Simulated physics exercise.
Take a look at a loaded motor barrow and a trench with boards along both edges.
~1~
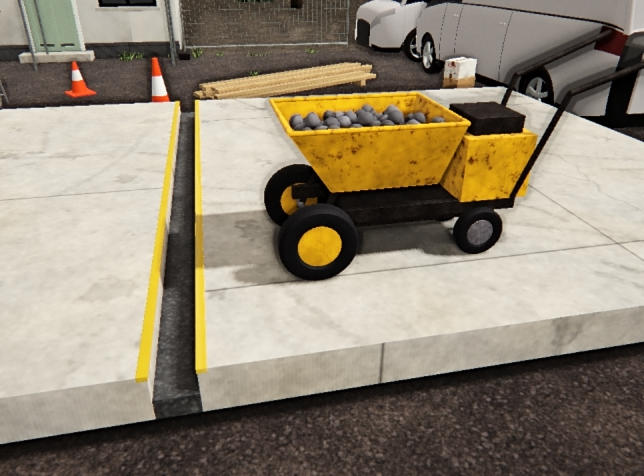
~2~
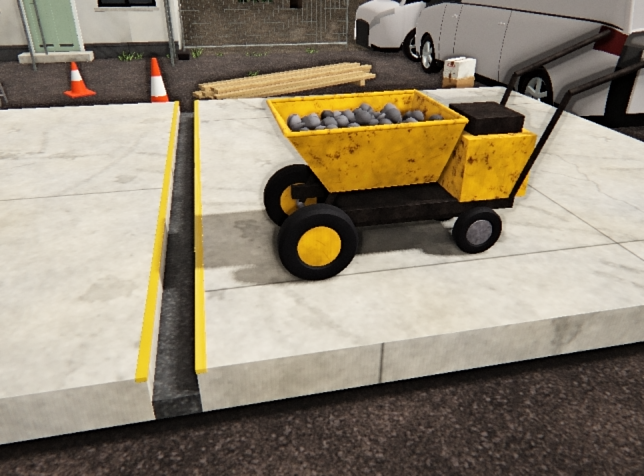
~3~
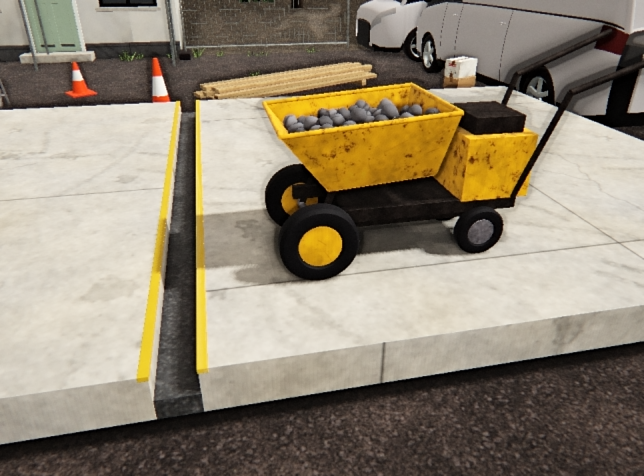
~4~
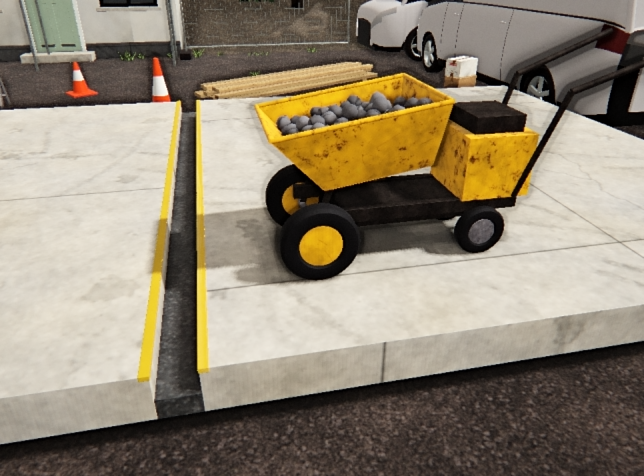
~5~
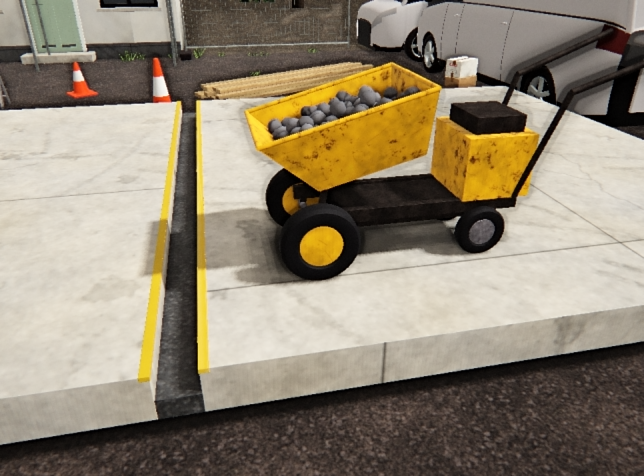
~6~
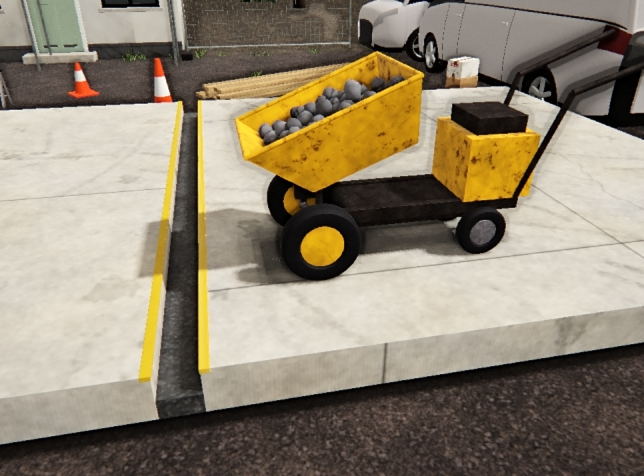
In a paved yard seen from slightly above, two pale slabs lie side by side, divided by a narrow dark trench edged in yellow. On the right slab stands a yellow motor barrow with black tyres and a skip of grey cobbles, with orange cones, timber and parked vehicles behind. The skip, level at first, tilts steadily leftward, its rear rising clear of the chassis while the wheels stay still.
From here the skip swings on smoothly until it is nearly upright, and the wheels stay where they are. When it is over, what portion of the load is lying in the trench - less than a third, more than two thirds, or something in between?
Something in between is lying there.
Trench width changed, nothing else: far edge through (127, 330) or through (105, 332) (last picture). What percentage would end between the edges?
In order: Some 70 per cent, then some 90 per cent.
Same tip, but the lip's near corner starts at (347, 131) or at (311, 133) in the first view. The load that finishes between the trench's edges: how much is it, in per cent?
First try: Some 40 %; second try: 50 %.
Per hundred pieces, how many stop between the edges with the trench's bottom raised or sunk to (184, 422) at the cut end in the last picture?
I'd put it at about 60 in a hundred.
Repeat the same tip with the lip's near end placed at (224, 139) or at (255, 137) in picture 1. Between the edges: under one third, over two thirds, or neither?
Note - stop 1: Less than a third; stop 2: Under a third.
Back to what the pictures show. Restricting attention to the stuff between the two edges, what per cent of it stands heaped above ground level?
Something like 25 in a hundred.
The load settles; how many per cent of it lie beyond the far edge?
I'd estimate about 50 per cent of the load.
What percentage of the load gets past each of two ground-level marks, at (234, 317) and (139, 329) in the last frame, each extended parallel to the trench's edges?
100 % and 40 %.
Just after the last frame, skip tipped steeply; every one in the skip.
A moment on, skip tipped right over; roughly two thirds in the skip; roughly a quarter in or heaped over the trench; about a tenth beyond it; about a tenth falling.
Further on, skip tipped right over; about a tenth in the skip; just a few short of the trench; roughly half in or heaped over the trench; roughly half beyond it.
When it is over, skip tipped right over; just a few in the skip; about a tenth short of the trench; roughly half in or heaped over the trench; roughly half beyond it.
